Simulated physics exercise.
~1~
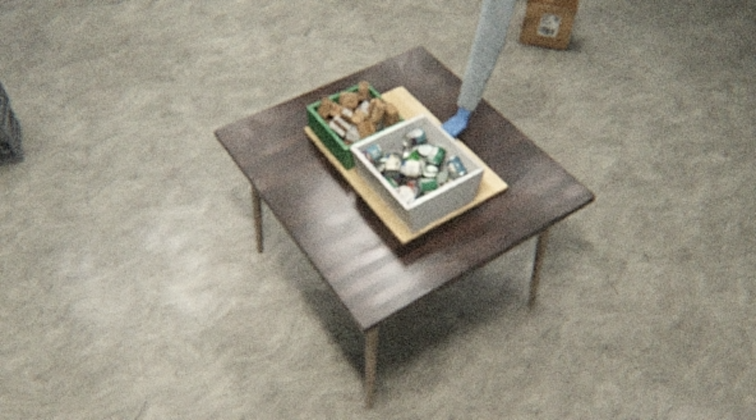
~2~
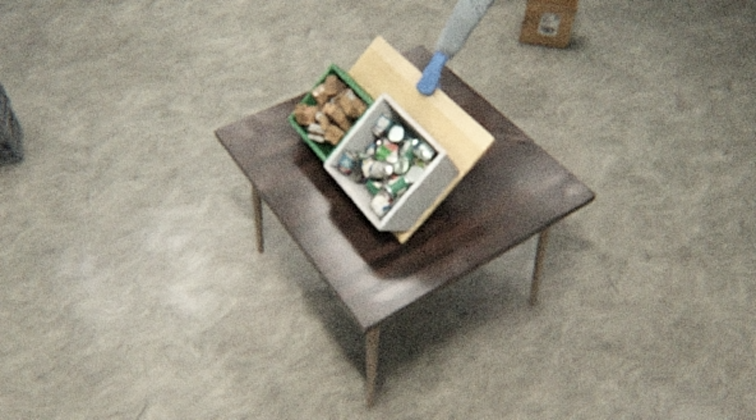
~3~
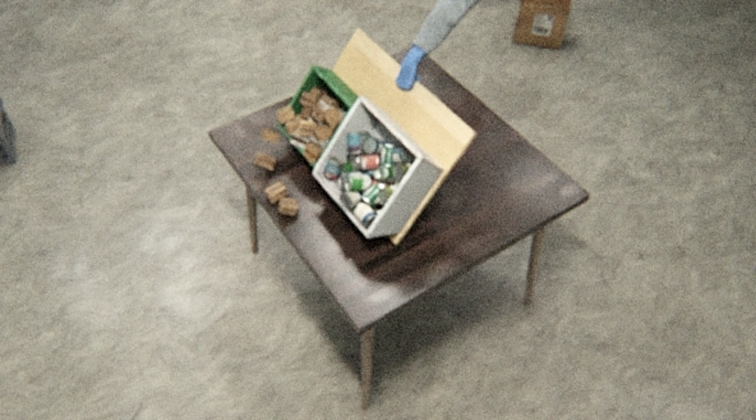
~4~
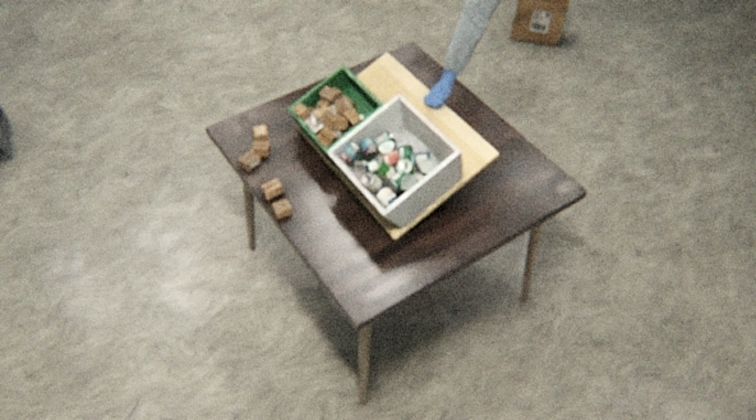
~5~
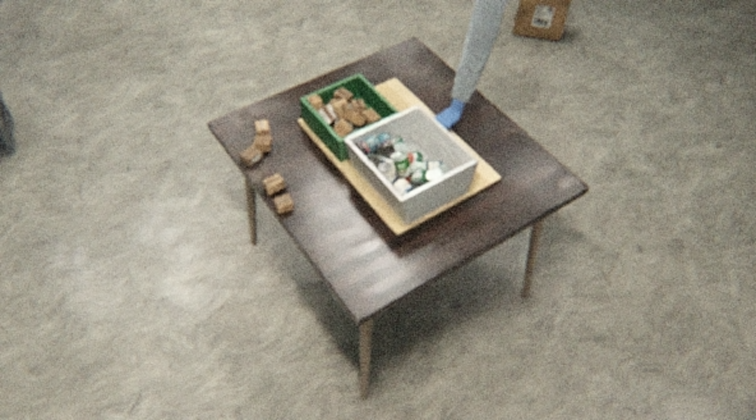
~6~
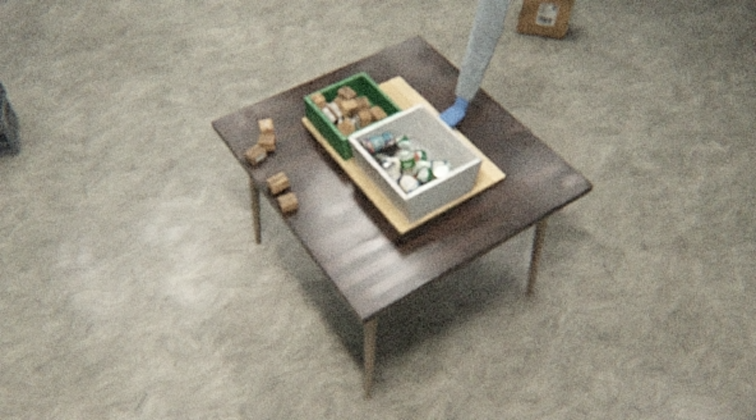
A gloved hand tipped up a wooden board holding a white tub of small tins and a green tub of little brown parcels, spilling a few parcels onto the table's left side, then lowered it flat with the tins still inside.
